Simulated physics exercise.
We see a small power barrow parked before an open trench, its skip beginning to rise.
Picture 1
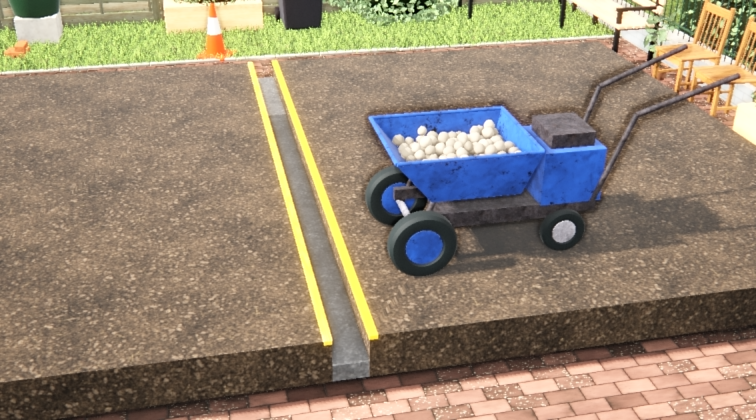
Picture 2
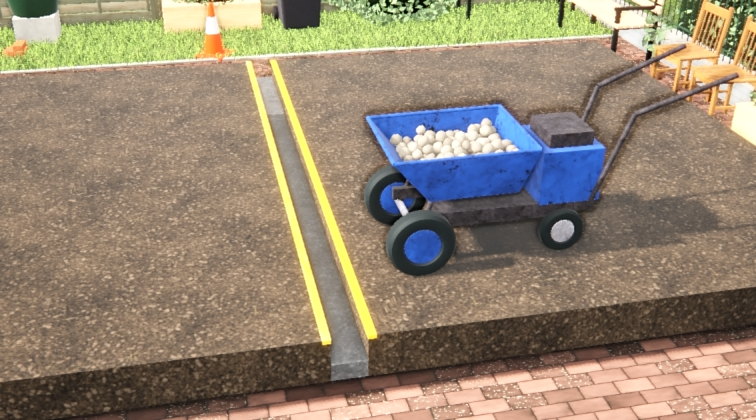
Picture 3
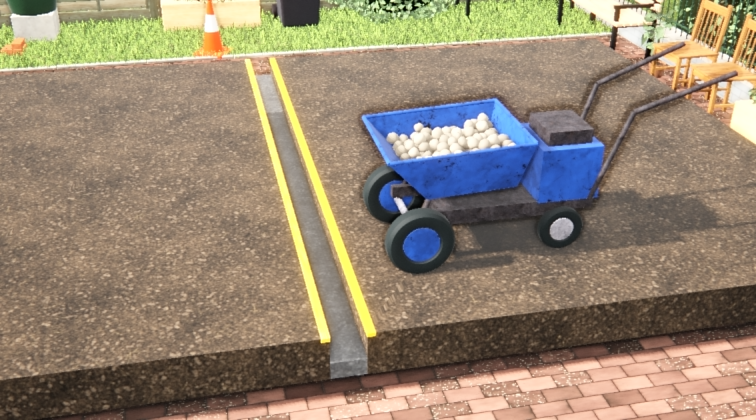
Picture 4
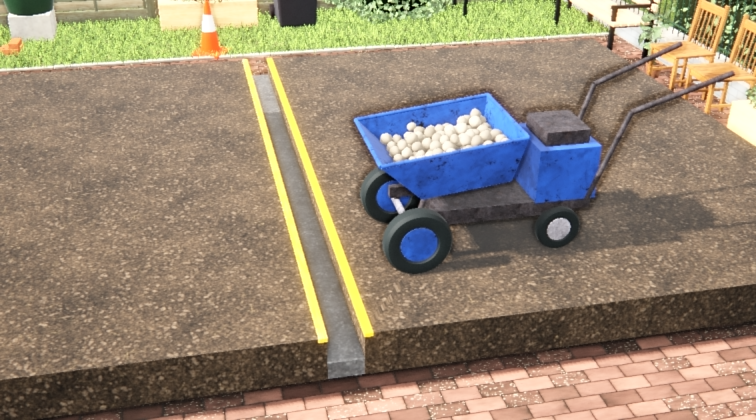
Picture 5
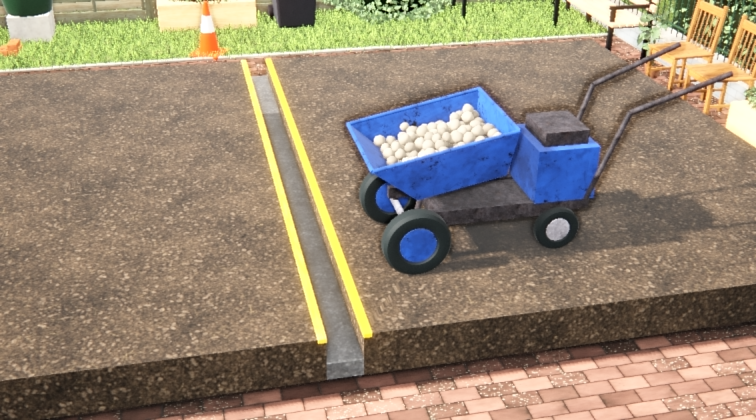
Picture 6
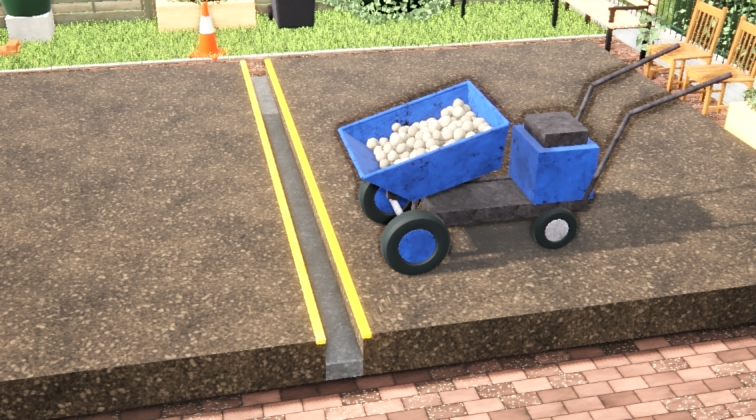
A blue power barrow slowly tilts its skip of pale pebbles leftward beside a narrow trench.
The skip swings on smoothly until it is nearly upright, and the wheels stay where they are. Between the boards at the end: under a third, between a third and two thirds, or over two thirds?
The trench takes under a third.
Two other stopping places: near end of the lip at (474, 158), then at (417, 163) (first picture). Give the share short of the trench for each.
About 40 and 0 per cent.
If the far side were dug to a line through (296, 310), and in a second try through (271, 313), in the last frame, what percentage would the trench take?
About 40 and 90 per cent.
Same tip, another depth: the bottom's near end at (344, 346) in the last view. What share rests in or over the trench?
About 10 per cent.
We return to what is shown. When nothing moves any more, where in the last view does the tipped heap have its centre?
Around (260, 255).
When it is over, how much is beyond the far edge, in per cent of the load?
It comes to 85 per cent or so.
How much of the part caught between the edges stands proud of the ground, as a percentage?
Roughly 5 in a hundred.
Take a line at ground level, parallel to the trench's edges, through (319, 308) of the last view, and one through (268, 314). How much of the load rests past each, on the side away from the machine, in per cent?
In turn 90 and 50 in a hundred.
Just after the last frame, skip tipped steeply; every one in the skip.
A moment on, skip tipped right over; the larger part in the skip; just a few in or heaped over the trench; roughly a quarter beyond it; just a few falling.
Further on, skip tipped right over; about a tenth in the skip; about a tenth in or heaped over the trench; the larger part beyond it.
When it is over, skip tipped right over; about a tenth in or heaped over the trench; the larger part beyond it.
